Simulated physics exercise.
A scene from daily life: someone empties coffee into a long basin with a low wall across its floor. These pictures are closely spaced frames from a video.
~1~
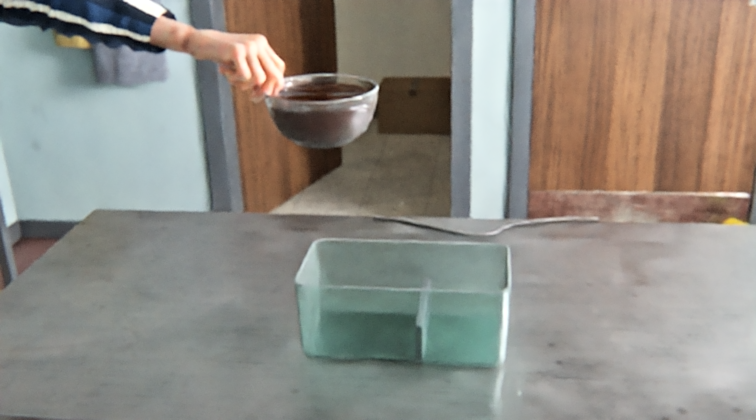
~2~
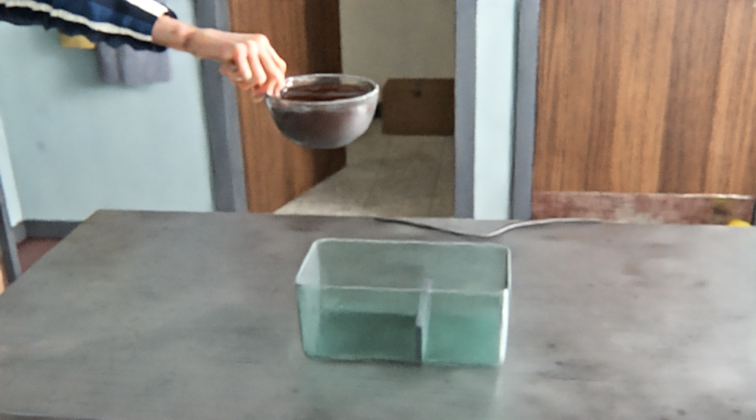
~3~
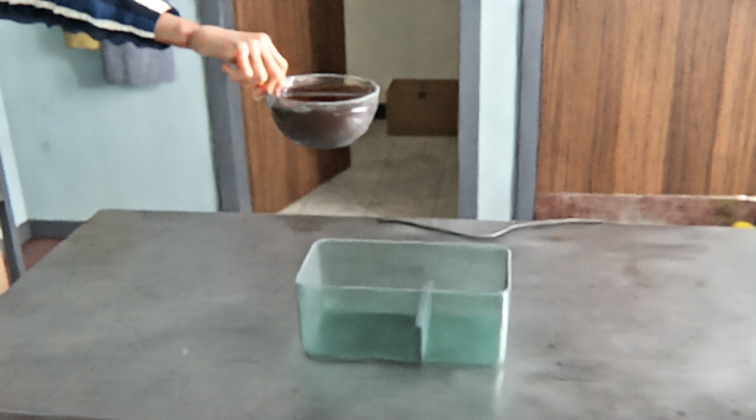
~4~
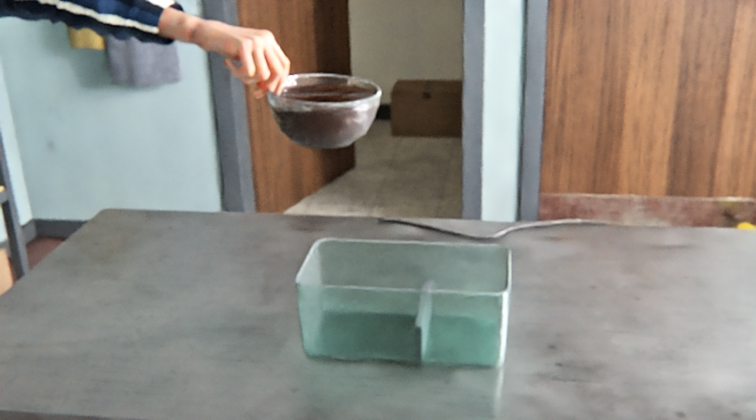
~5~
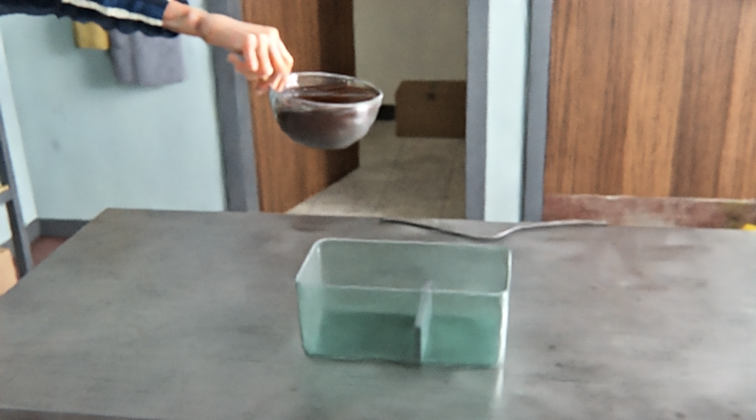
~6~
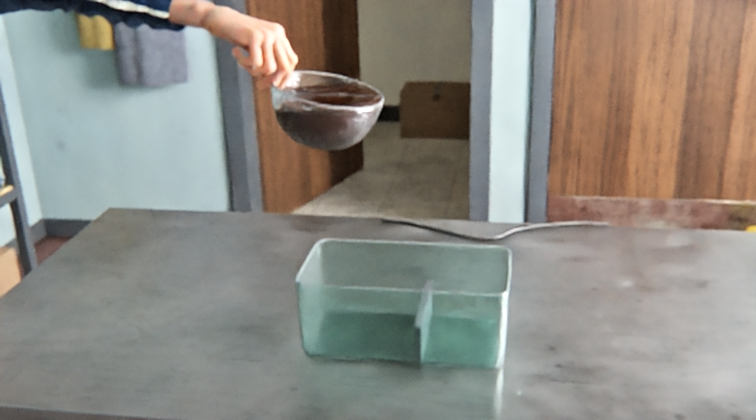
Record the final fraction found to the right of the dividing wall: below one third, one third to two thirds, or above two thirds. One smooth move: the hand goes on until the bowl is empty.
I expect the share right of the wall to be beyond two thirds.
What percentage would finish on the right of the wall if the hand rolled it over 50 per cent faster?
Close to 75 per cent.
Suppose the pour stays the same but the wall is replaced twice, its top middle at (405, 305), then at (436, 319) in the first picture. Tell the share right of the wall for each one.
Well, it's close to 90 per cent for the first one, then 55 per cent for the other.
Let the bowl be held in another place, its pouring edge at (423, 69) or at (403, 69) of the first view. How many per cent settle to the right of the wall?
The first gives 80 %, the second 90 %.
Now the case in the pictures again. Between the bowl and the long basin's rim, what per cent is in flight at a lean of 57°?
Roughly 40 percent.
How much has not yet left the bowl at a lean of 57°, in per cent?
Remaining share, estimated: 50 %.
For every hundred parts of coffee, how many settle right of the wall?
Roughly 80 per cent.
A moment on, the bowl is tipped part way and 49 per cent is still to pour, 2 is left of the wall and 11 right of it.
Next, the bowl is tipped on its side and 7 per cent is still to pour, 6 is left of the wall and 72 right of it.
Then the bowl is tipped on its side and 0 per cent is still to pour, 20 is left of the wall and 78 right of it.
Later the bowl is tipped on its side and 0 per cent is still to pour, 20 is left of the wall and 79 right of it.
In the end 20 per cent lies left of the wall, 79 right of it and 1 outside.
